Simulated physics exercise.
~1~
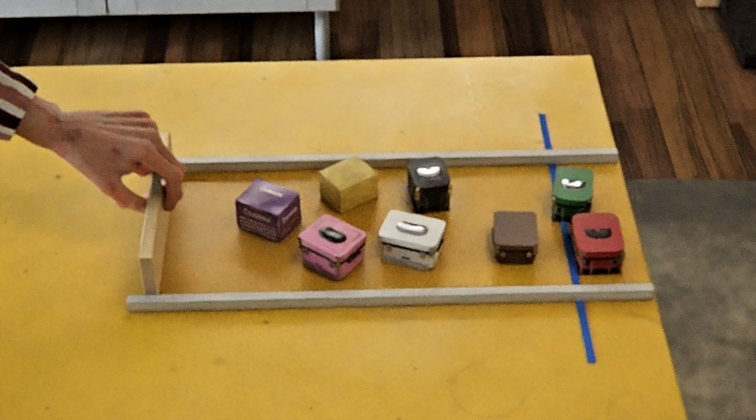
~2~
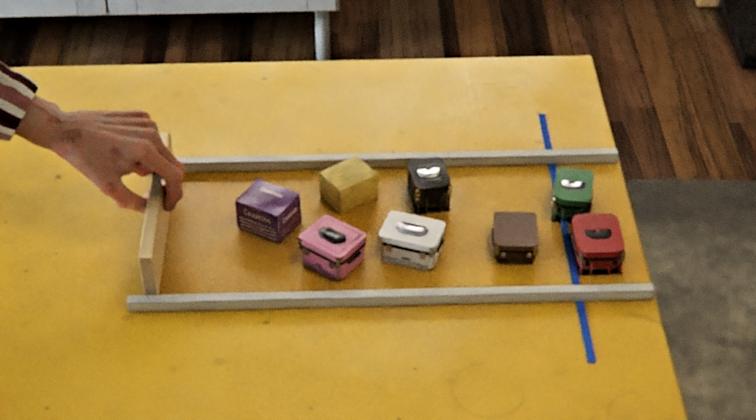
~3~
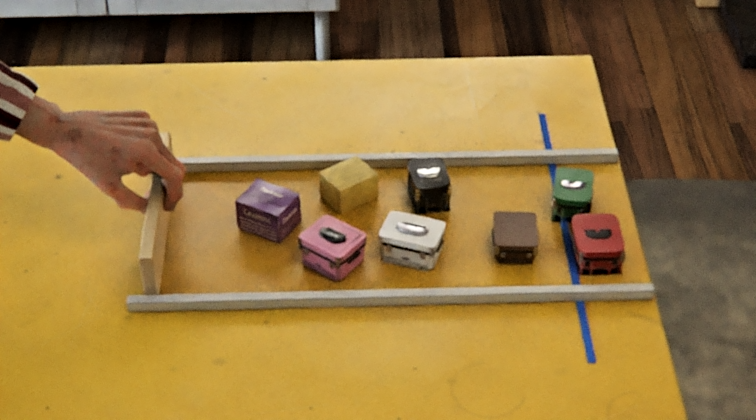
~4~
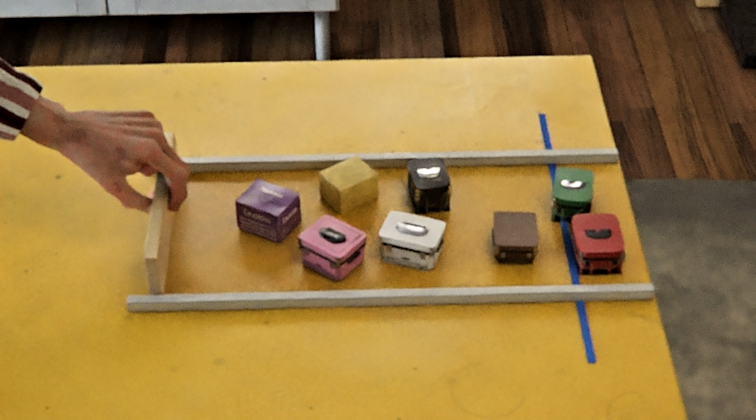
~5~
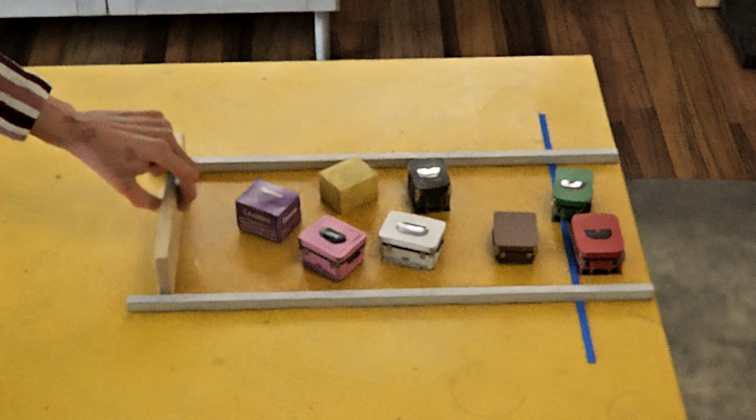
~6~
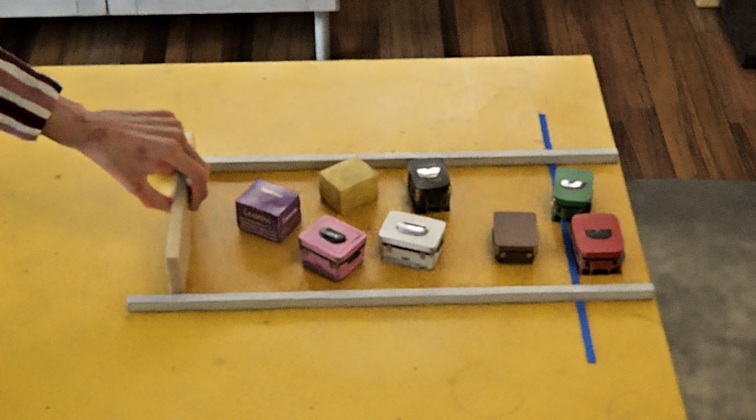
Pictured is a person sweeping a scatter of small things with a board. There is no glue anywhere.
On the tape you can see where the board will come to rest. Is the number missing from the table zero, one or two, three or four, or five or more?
It is three or four.
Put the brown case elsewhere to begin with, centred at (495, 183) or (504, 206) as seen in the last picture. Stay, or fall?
The brown case drops away, then drops away.
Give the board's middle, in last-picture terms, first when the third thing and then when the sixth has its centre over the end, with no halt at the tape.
The middle is at about (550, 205), later at about (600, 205).
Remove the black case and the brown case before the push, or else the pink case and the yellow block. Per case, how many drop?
Falls come to 1 the first time and 2 the other time.
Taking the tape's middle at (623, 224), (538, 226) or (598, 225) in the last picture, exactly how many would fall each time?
Floor tally per try: 8 / 2 / 5.
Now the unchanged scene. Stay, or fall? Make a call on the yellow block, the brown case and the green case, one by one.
Here's how it goes: The yellow block hangs in there, the brown case goes down and the green case goes down.
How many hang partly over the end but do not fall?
Result: 2.
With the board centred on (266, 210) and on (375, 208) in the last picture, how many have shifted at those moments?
At the first point the count is 1, at the second it's 5.
Soon after, none off yet; red case at rest near (597, 245); green case at rest near (572, 196); brown case at rest near (515, 238).
At rest, the number that fall off is three or four; fallen, brown case, green case and red case.
